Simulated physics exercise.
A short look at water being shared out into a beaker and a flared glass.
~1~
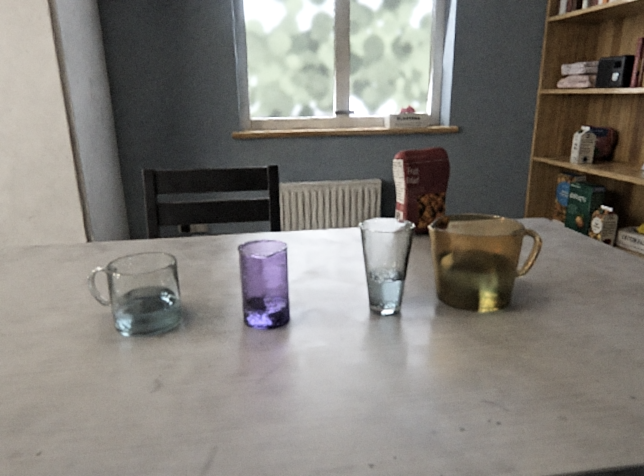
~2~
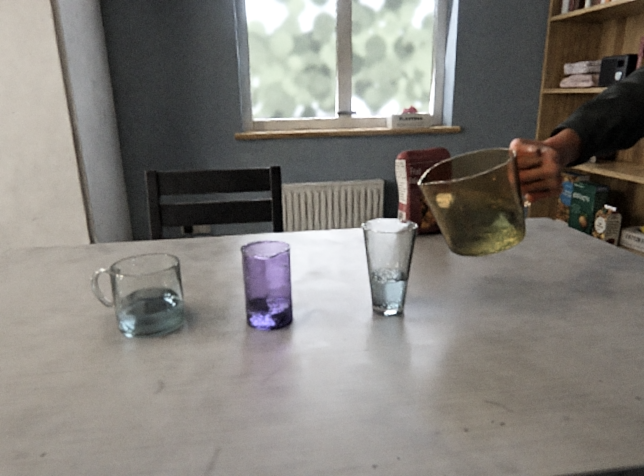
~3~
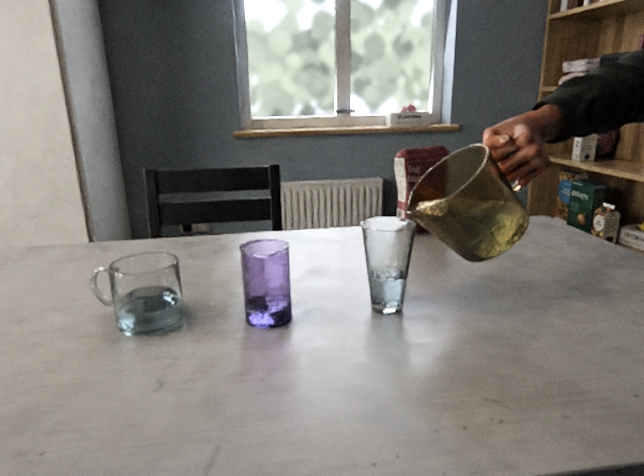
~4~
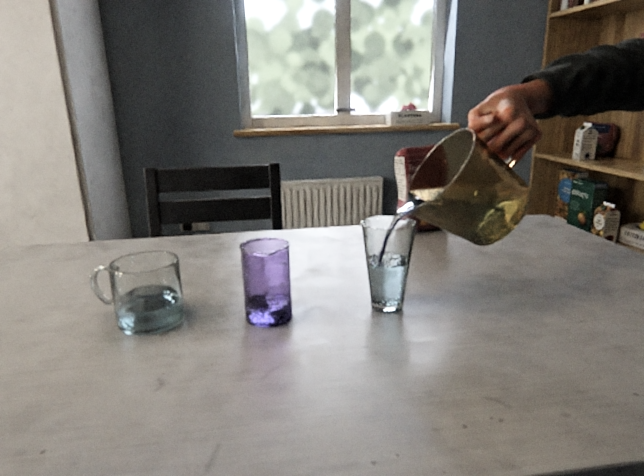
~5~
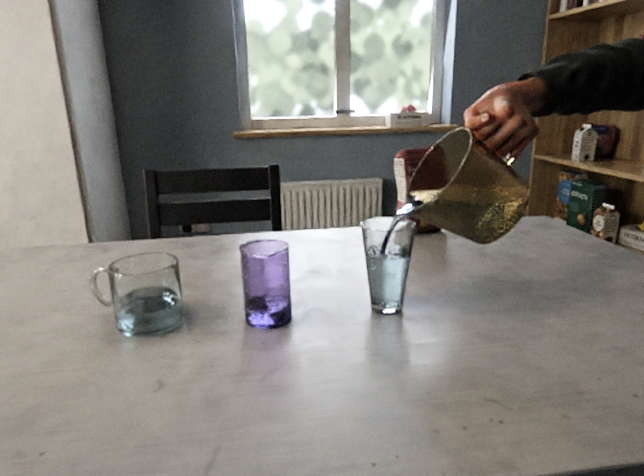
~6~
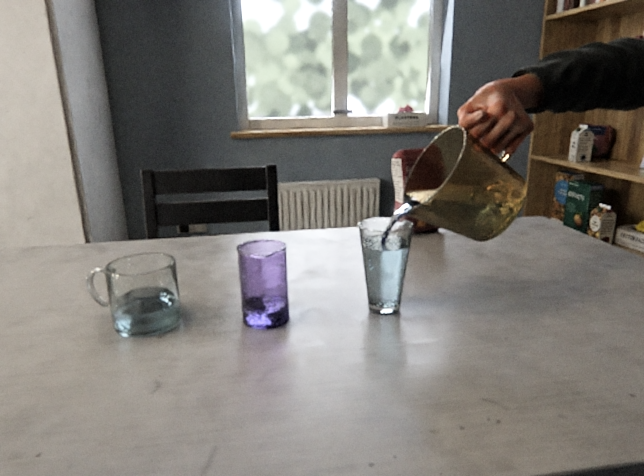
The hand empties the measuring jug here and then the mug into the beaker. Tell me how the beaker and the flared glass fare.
Left, the beaker takes it all; right, the flared glass runs over.
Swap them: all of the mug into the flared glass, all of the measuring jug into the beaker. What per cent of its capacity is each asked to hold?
First 70 %, second 170 %.
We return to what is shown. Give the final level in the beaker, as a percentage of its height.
I make it 60 per cent.
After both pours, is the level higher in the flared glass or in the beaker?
It is the flared glass on the right.
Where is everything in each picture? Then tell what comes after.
At the start; measuring jug (475, 259) about half full; mug (145, 291) about a third full; flared glass (386, 264) about a third full; beaker (265, 283) about a quarter full, in the first frame.
A hand has the measuring jug; measuring jug about half full, surface at (477, 202); flared glass about a third full, surface at (388, 277), in the second frame.
The measuring jug is tipped; measuring jug (469, 205) tipped 40° with all of its load; flared glass (388, 263) about a third full, in the third frame.
The stream is running; measuring jug (468, 190) tipped 55° with nearly all of its load; flared glass about half full, surface at (388, 261), in the fourth frame.
The stream is running; measuring jug (467, 189) tipped 55° with about three quarters of its load; beaker (266, 282) about a quarter full, in the fifth frame.
The stream is running; measuring jug (464, 187) tipped 55° with about three quarters of its load; mug about a third full, surface at (146, 302); flared glass about three quarters full, surface at (385, 244); beaker about a quarter full, surface at (265, 304), in the sixth frame.
Shortly, the flared glass is full to the brim, some went over its rim.
At the finish, the beaker is about two thirds full; the flared glass is full to the brim, some went over its rim.
